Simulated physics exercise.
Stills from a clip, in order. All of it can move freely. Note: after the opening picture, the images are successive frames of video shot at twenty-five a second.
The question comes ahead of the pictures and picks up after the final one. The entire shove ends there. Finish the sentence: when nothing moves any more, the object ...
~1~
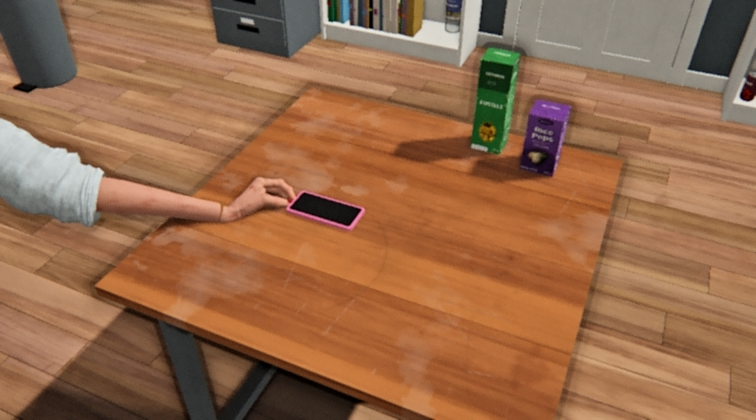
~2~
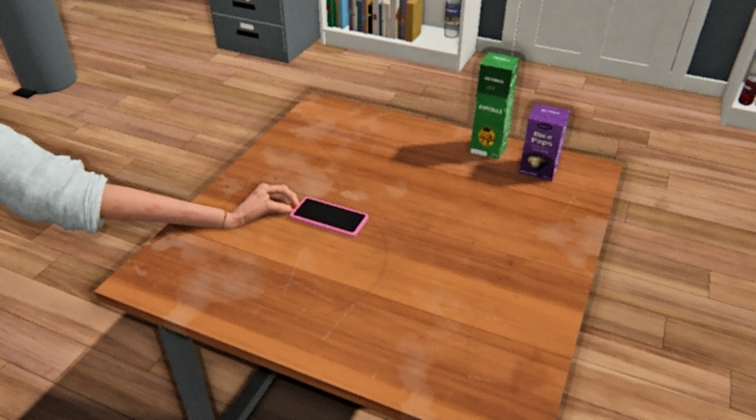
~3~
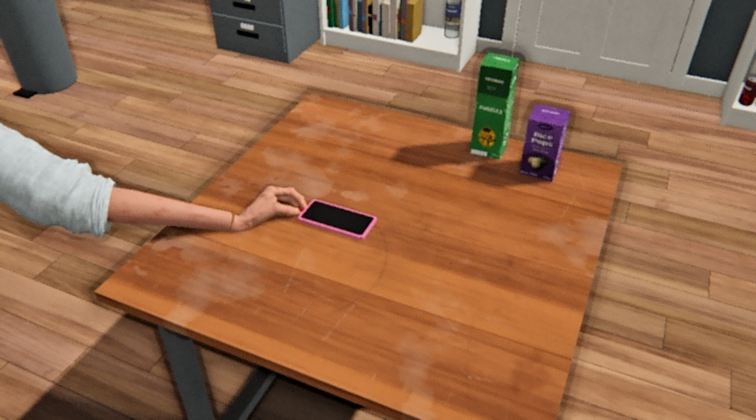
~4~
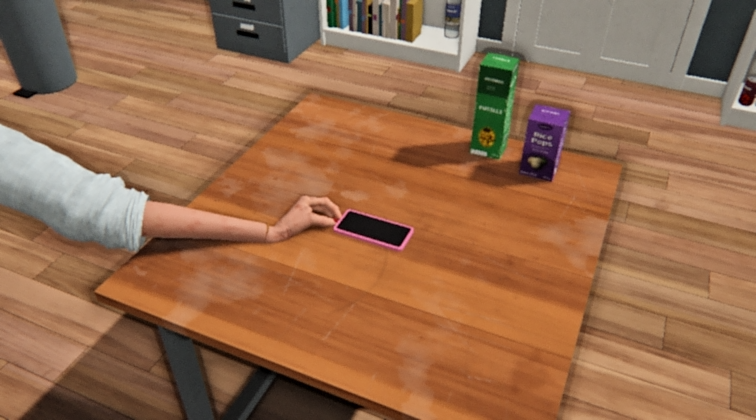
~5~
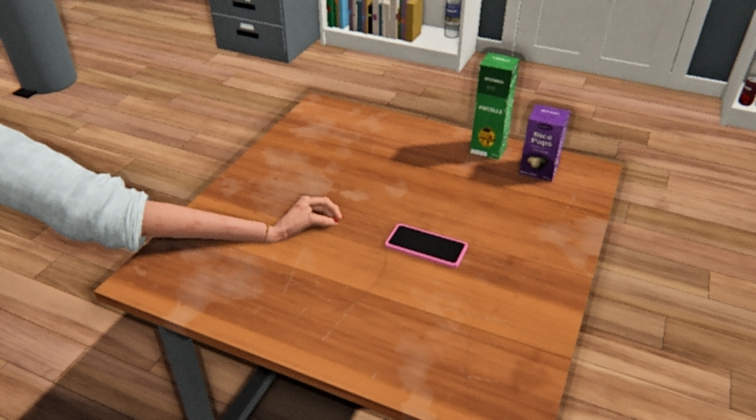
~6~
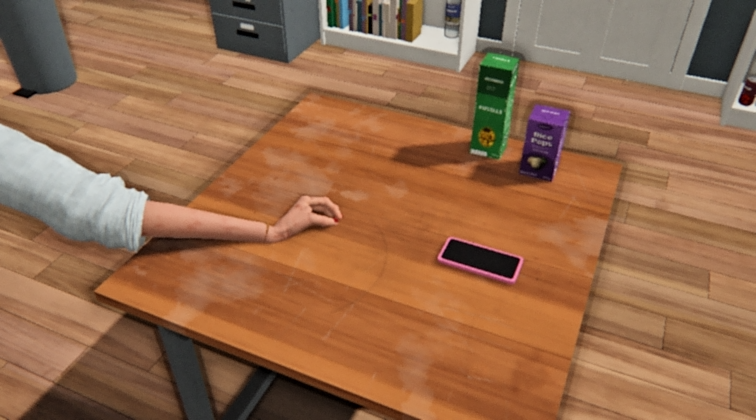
... is no longer on the table.
Then, 0.10 s past the last view, pink phone now off the table.
Then, 0.30 s past the last view, things are still on the move.
Then, 0.50 s past the last view, as before.
Finally, off the table, pink phone.
